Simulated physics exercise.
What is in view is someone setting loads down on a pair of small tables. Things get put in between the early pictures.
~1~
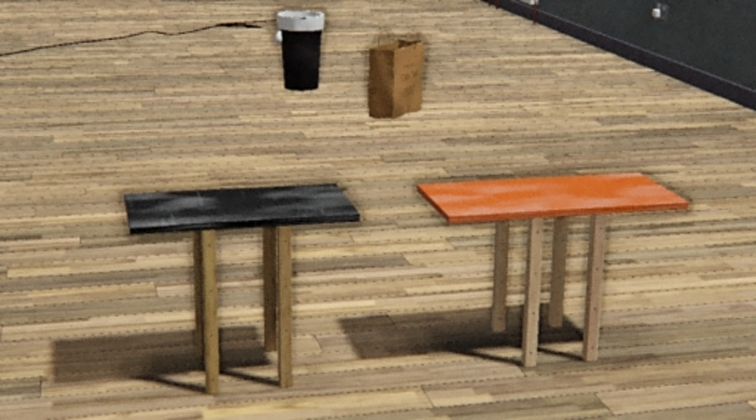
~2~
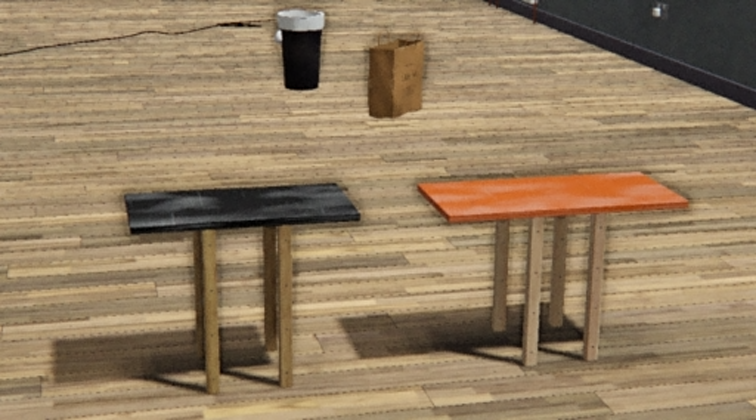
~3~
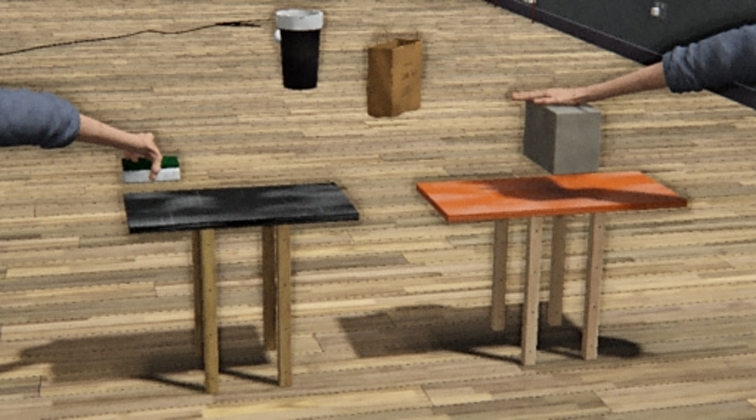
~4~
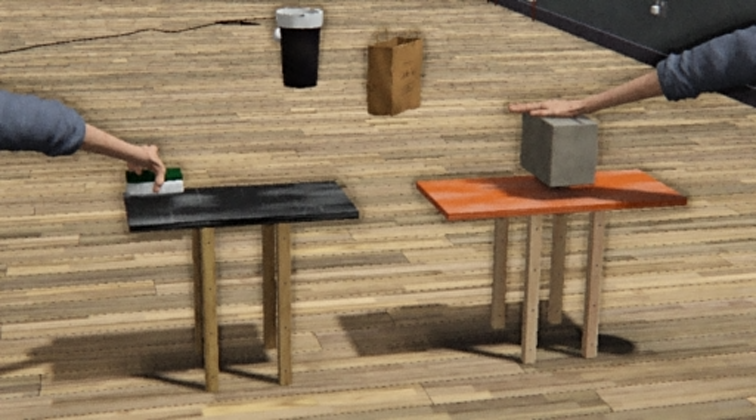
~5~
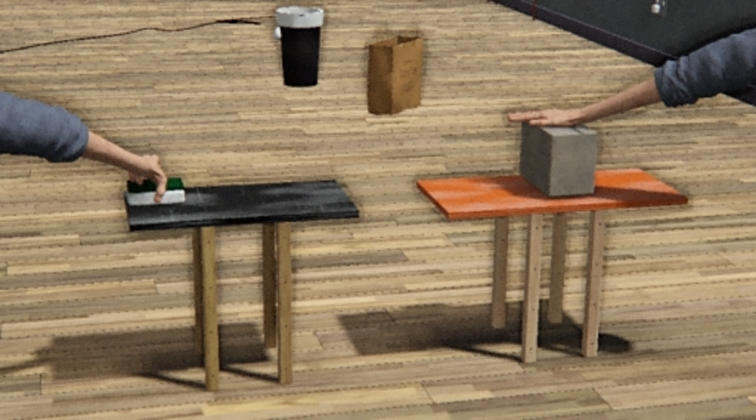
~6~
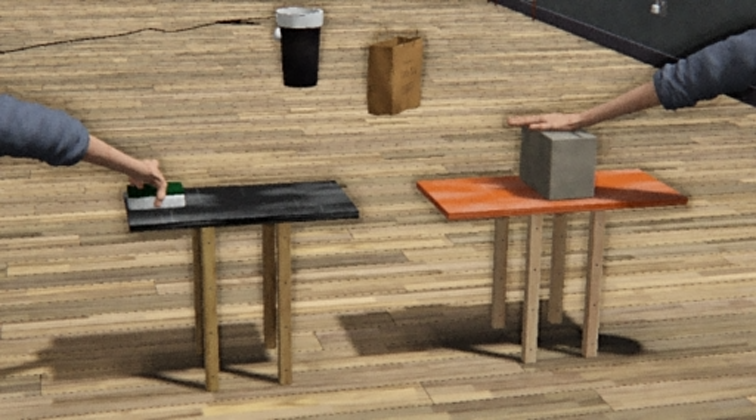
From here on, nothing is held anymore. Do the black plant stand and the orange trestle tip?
As it turns out, the black plant stand stays upright; the orange trestle stays upright.
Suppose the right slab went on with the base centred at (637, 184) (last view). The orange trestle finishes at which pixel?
End position approximately (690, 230).
Then, 0.24 s later than the last frame, black plant stand at rest near (239, 205); orange trestle at rest near (549, 193).
When it is over, the black plant stand stays flat on its feet, near (239, 205); the orange trestle stays flat on its feet, near (549, 193).
